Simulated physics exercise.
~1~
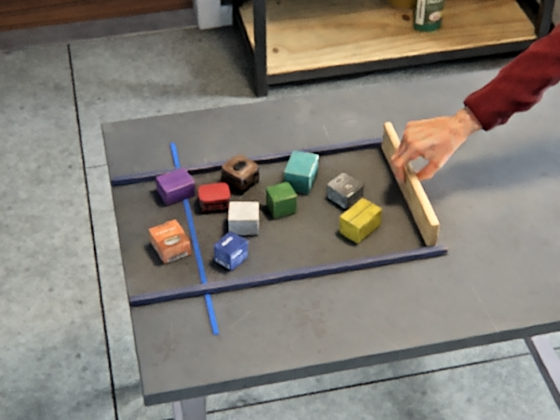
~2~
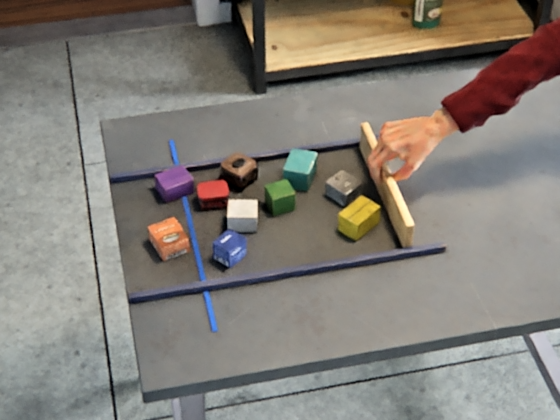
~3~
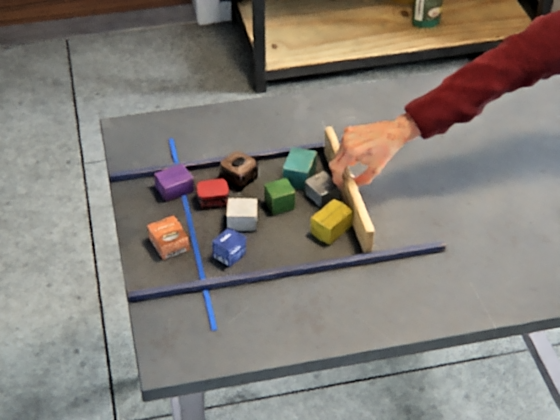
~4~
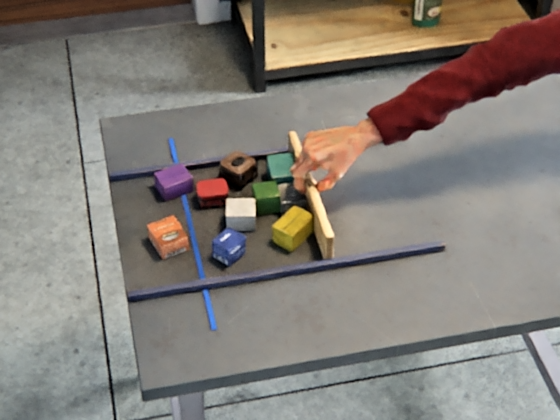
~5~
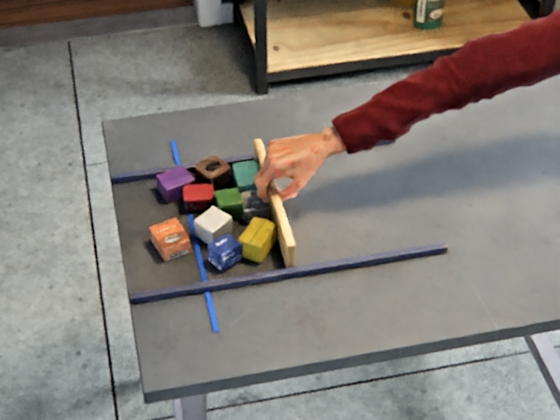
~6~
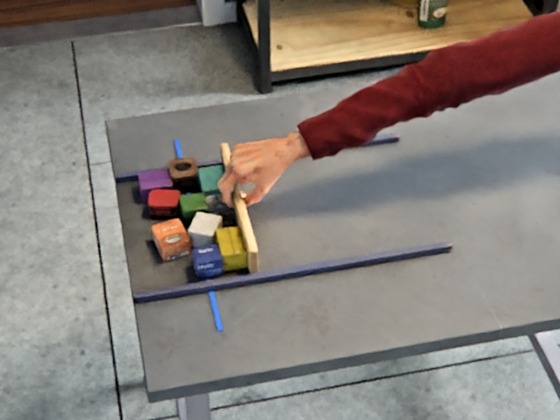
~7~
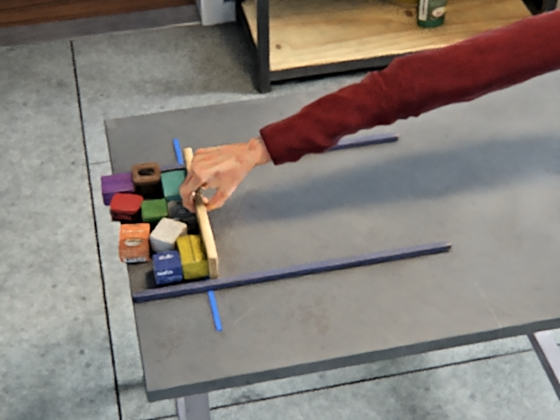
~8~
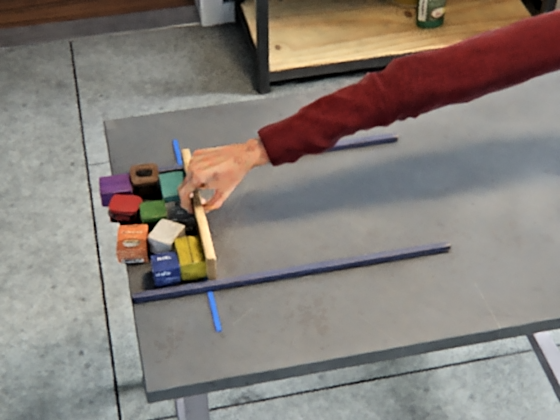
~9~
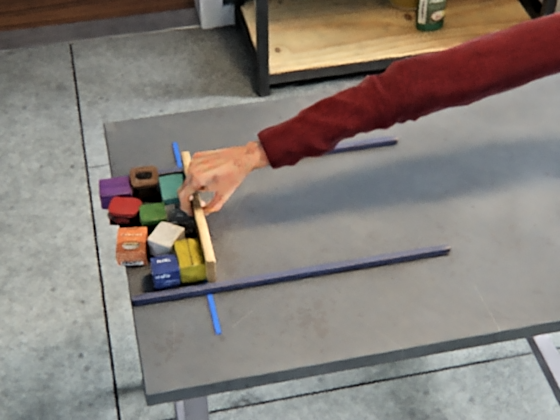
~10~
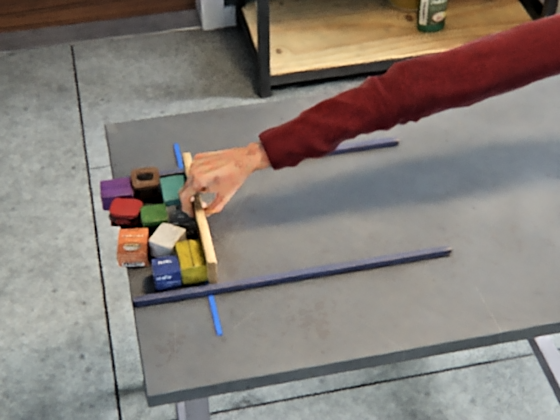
A hand slid an upright wooden board leftward across a grey table, gathering a scatter of colourful little boxes and blocks and pushing them past the blue tape to the table's left edge, where it stopped with them bunched up and none fallen.
